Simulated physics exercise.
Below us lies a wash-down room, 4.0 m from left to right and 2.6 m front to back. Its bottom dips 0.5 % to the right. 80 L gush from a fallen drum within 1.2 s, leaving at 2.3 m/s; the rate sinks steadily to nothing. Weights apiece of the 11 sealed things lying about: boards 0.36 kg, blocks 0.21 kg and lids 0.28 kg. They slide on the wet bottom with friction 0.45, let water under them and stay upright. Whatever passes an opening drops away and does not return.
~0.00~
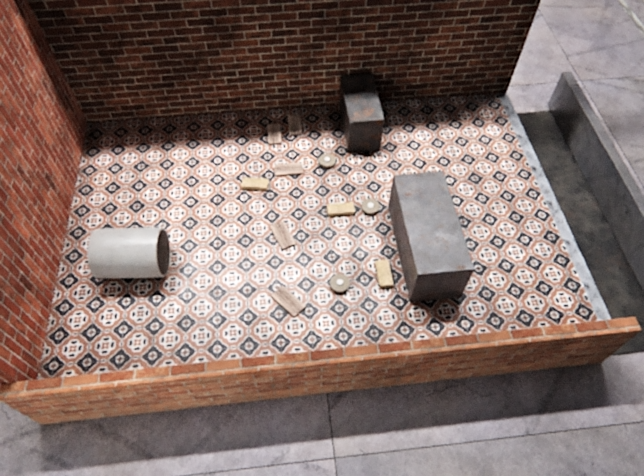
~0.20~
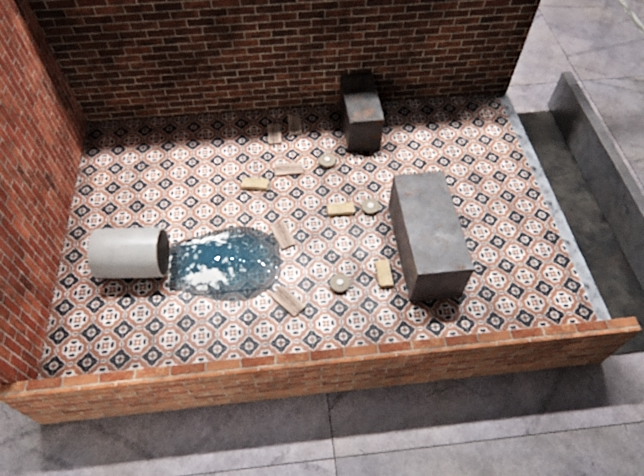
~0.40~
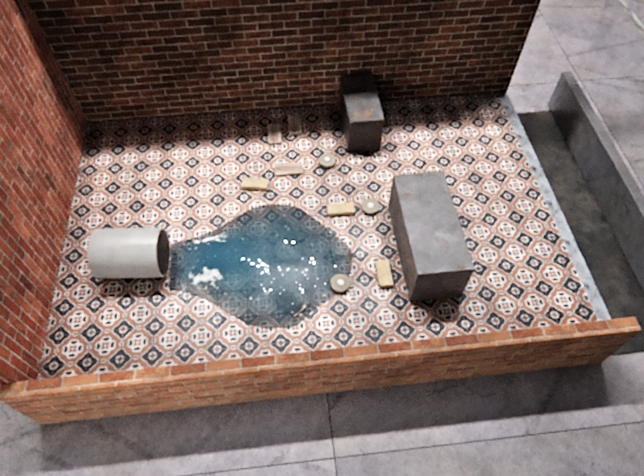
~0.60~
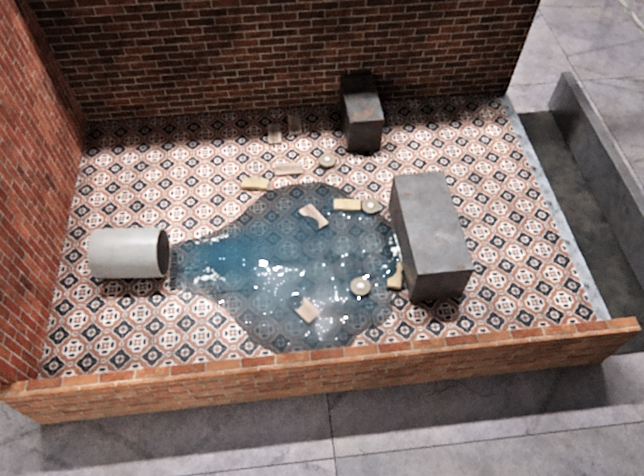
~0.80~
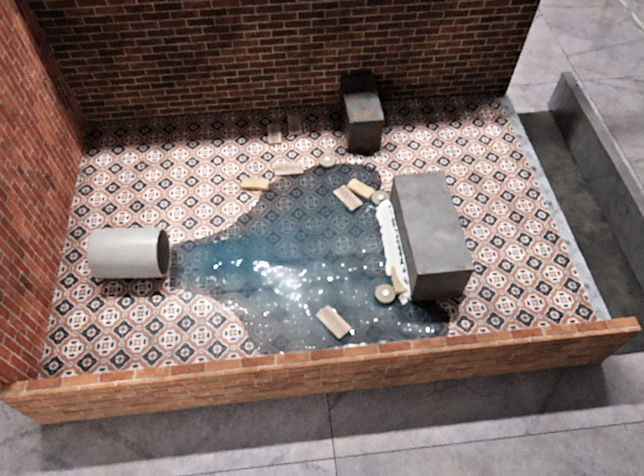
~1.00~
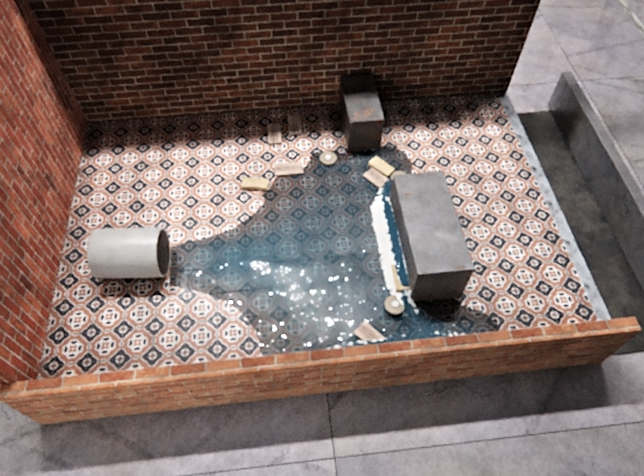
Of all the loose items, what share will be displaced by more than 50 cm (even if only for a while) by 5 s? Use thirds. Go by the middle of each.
That comes to from one to two thirds.
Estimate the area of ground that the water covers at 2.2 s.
Roughly 3.5 m2.
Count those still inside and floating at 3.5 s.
I count 0.
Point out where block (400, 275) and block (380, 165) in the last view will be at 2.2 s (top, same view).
Around (454, 309) and (473, 94).
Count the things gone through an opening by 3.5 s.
By then 5.
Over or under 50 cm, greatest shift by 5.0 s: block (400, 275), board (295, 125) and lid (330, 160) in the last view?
In that order: More, short of it, less.
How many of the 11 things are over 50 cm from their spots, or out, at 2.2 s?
6 of them.
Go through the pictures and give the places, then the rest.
The first frame shows a board at (283, 235) rests on the ground; a board at (288, 301), on the bottom; 0.0 m2 under water; 0 of 11 have shifted.
The second frame shows a board at (283, 235) rests on the ground; a board at (288, 301), on the bottom; 0.4 m2 under water; 0 of 11 have shifted.
The third frame shows a board at (289, 231), on the bottom, 6 cm from its start; a board at (289, 301) rests on the ground; water covers 1.0 m2; 1 of 11 have shifted.
The fourth frame shows a board at (314, 217) floats, 30 cm from its start; a board at (303, 307) floats, 12 cm from its start; 1.9 m2 under water; 5 of 11 have shifted.
The fifth frame shows a board at (348, 198) floats, 65 cm from its start; a board at (334, 322), afloat, 38 cm from its start; 2.3 m2 under water; 6 of 11 have shifted.
The sixth frame shows a board at (378, 179), afloat, 99 cm from its start; a board at (373, 338), afloat, 68 cm from its start; water covers 2.5 m2; 6 of 11 have shifted.
After 1.4 s 5 of 11 are over 50 cm from their spots; 5 afloat.
After 2.2 s 6 of 11 are over 50 cm from their spots; 3 afloat.
After 3.5 s 6 of 11 are over 50 cm from their spots; 0 afloat.
After 5.0 s 6 of 11 are over 50 cm from their spots, and 6 have been at some point; 0 afloat.
